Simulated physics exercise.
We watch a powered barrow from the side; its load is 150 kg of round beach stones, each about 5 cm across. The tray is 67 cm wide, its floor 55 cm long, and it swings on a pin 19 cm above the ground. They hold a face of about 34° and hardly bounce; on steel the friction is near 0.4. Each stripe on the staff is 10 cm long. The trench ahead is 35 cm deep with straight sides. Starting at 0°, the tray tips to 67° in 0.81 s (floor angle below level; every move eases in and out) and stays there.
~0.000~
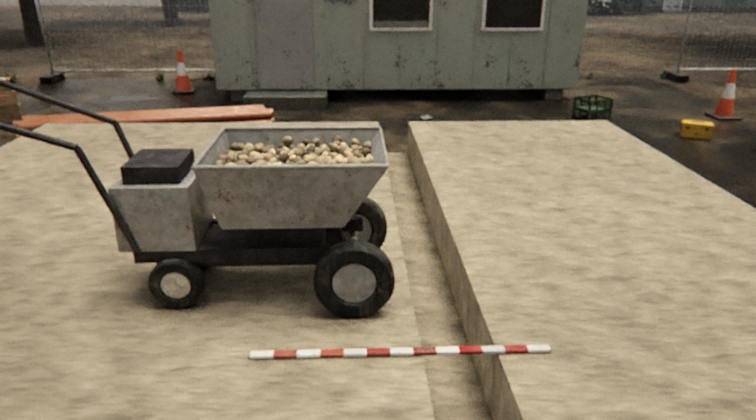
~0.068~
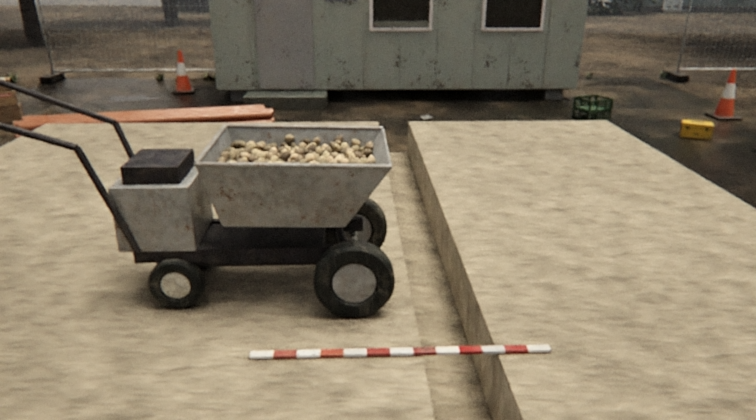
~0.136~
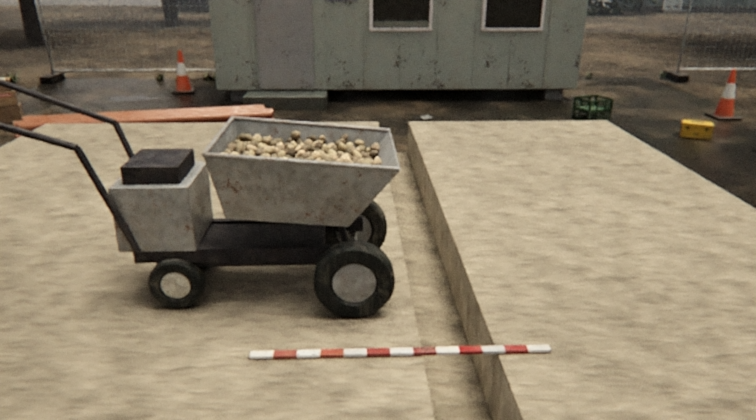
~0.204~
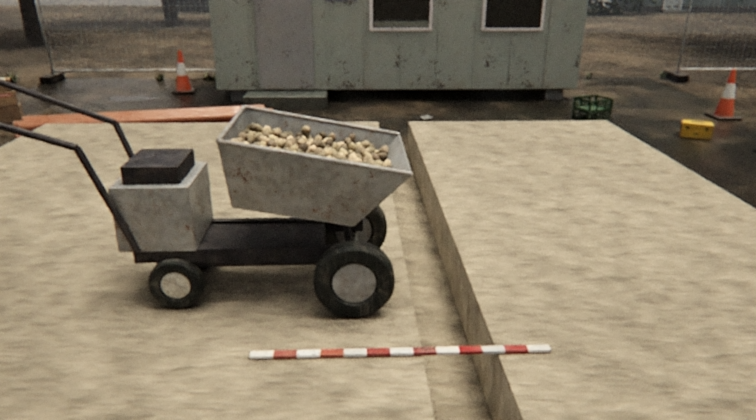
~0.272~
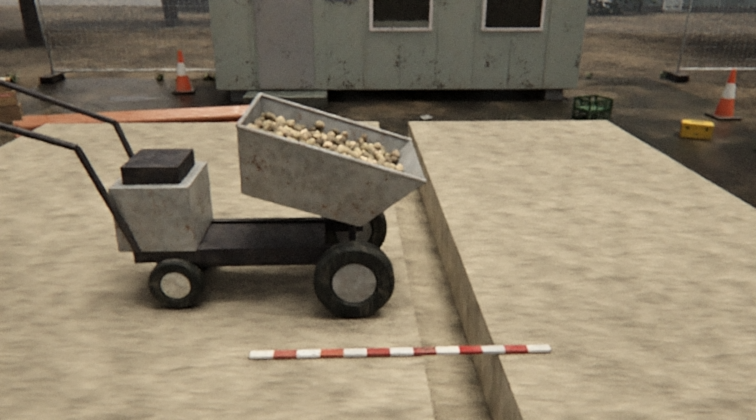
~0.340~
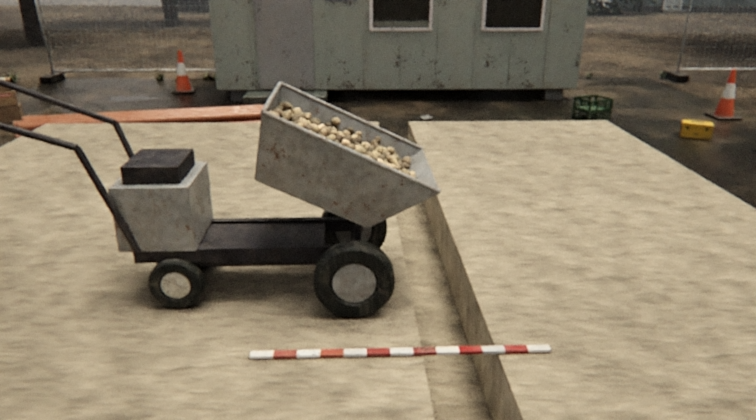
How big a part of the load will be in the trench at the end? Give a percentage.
Some 20 per cent of it.
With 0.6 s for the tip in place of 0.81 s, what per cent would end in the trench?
In that case some 15 per cent.
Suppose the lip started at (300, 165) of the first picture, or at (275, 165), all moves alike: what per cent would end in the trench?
About 85 and 75 per cent.
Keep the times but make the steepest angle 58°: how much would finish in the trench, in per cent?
It would be near 10 per cent.
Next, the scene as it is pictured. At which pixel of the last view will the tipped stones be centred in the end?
Their middle is at about (516, 278).
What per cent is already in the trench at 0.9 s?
About 0 per cent by then.
After 0.6 s the floor is at 57°; 100 % in the tray; the foremost stones are at (462, 220).
After 0.9 s the floor is at 67°; 74 % in the tray, 26 % past the trench; the foremost stones are at (537, 262).
After 1.3 s the floor is at 67°; 35 % in the tray, 65 % past the trench; the foremost stones are at (678, 281).
After 3.2 s the floor is at 67°; 0 % in the tray, 20 % in the trench, 80 % past the trench; the foremost stones are past the picture's edge.
